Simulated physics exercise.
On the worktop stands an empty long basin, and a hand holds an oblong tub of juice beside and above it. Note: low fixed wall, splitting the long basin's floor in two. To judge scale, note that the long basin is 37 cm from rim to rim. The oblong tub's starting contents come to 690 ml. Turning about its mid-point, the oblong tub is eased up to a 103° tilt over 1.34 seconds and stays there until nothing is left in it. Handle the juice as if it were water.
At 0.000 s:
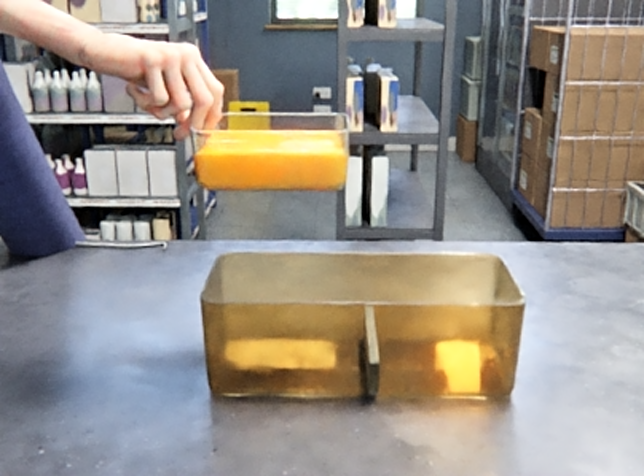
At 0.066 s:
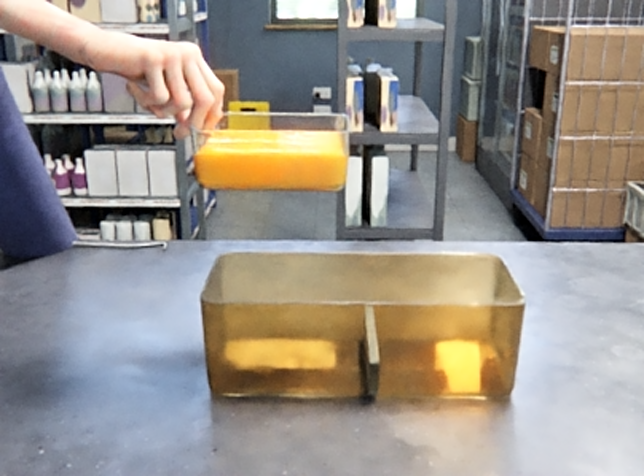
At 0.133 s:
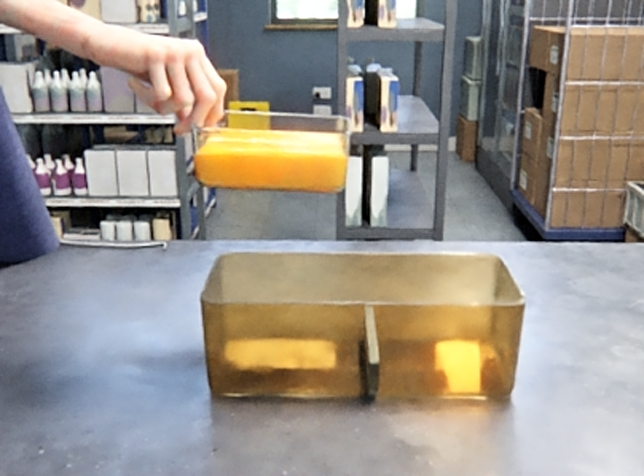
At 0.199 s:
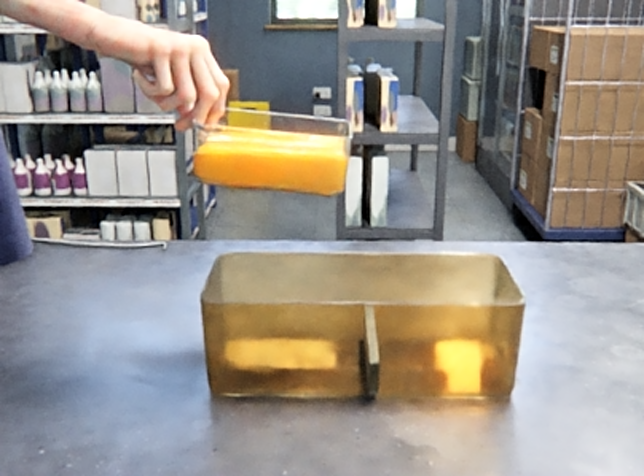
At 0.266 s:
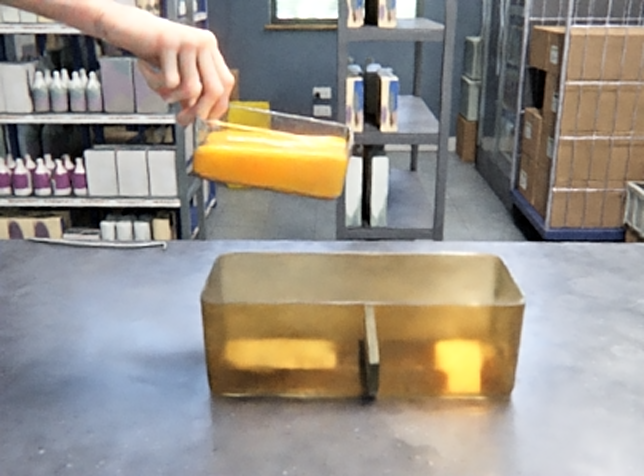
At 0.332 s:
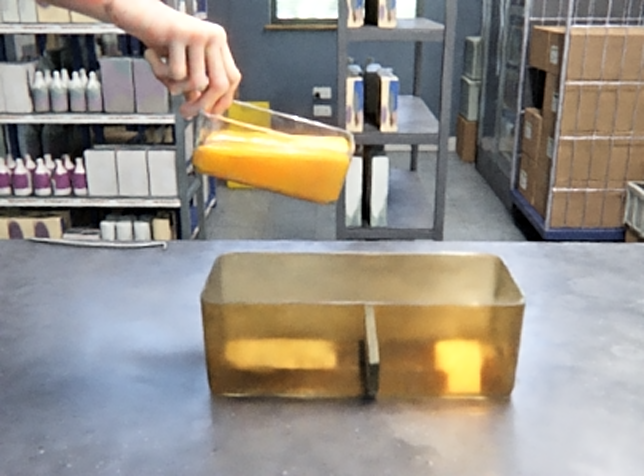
In a storeroom, a hand slowly tilting an oblong tub of orange juice, right end dipping, above a long divided basin.
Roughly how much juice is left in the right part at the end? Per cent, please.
Roughly 66 per cent is left in the right part.
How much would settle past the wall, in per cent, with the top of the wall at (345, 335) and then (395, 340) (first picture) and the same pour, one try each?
80 in a hundred, followed by 55 in a hundred.
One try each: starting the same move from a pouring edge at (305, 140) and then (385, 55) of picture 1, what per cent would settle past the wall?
25 then 85 %.
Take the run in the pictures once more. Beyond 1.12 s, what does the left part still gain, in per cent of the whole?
Close to 12% of the whole.
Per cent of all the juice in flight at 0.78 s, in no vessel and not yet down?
Around 38 percent.
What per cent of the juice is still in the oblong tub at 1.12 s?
Around 8 percent of it.
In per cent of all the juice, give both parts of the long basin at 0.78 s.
Lab note: Left near 1 %, right near 24.
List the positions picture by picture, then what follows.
In the first picture, it leans 0°; its right rim is at (348, 124); the juice meets the walls at (203, 143) and (345, 143); the long basin's rim runs from (210, 276) to (513, 278); the wall's top is at (372, 335).
In the second picture, it leans 1°; its right rim is at (349, 125); the juice meets the walls at (203, 142) and (345, 143).
In the third picture, it leans 2°; its right rim is at (349, 128); the juice meets the walls at (203, 141) and (346, 144).
In the fourth picture, it leans 6°; its right rim is at (350, 132); the juice meets the walls at (203, 140) and (346, 145).
In the fifth picture, it leans 10°; its right rim is at (352, 137); the juice meets the walls at (204, 140) and (346, 146).
In the sixth picture, it leans 15°; its right rim is at (352, 144); the juice meets the walls at (202, 140) and (349, 147).
Then, 0.78 s in, the tilt is 65° and 37 per cent is still to pour, 1 is left of the wall and 25 right of it.
Then, 1.12 s in, the tilt is 96° and 8 per cent is still to pour, 20 is left of the wall and 65 right of it.
Then, 1.46 s in, the tilt is 103° and 0 per cent is still to pour, 32 is left of the wall and 66 right of it.
Then, 1.84 s in, the tilt is 103° and 0 per cent is still to pour, 33 is left of the wall and 66 right of it.
Finally, 33 per cent lies left of the wall, 66 right of it and 1 outside.
